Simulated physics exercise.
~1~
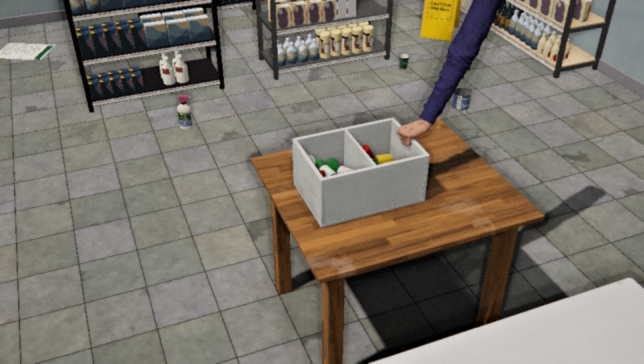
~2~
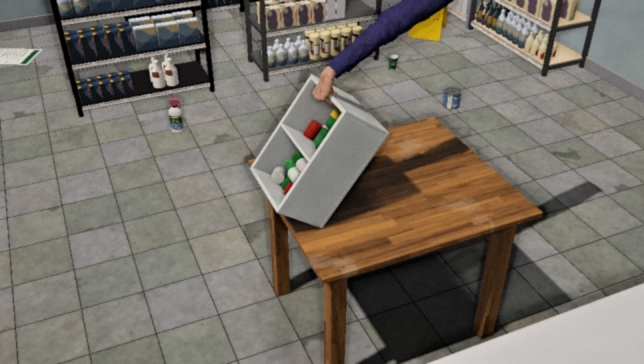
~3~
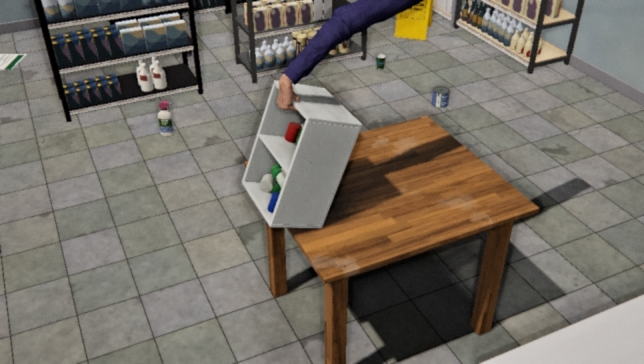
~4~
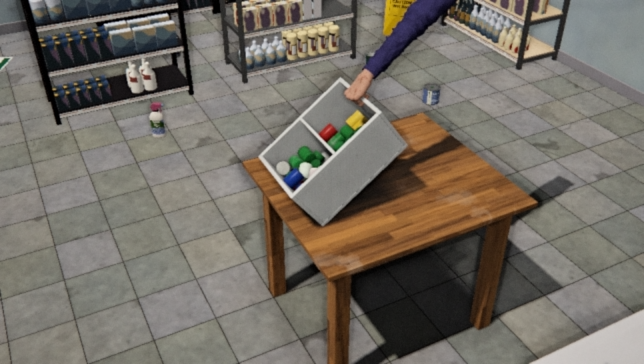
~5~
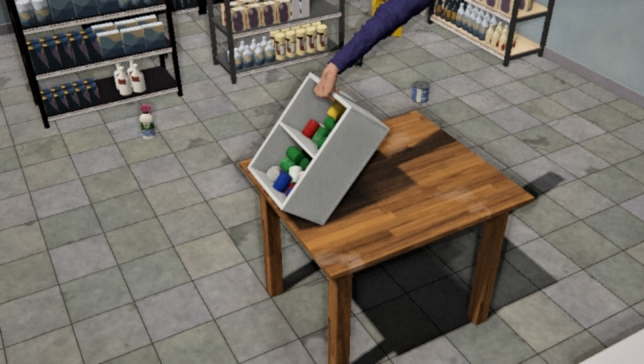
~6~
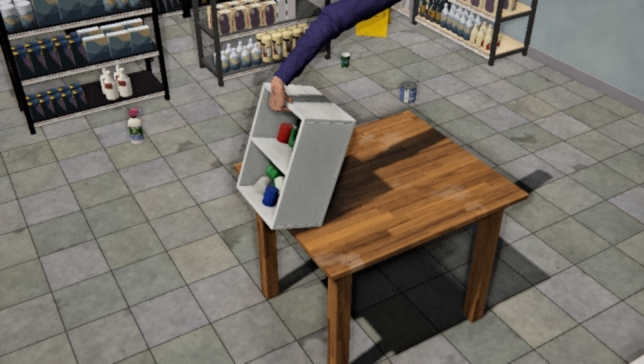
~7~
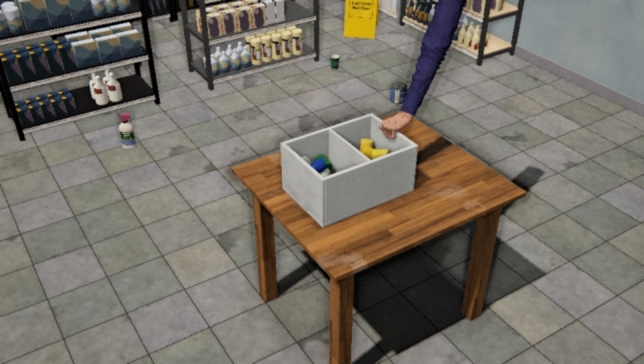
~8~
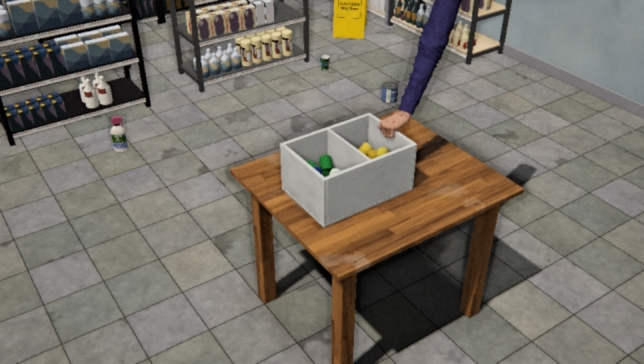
An arm tips a white basket of jars up twice, then sets it flat again.
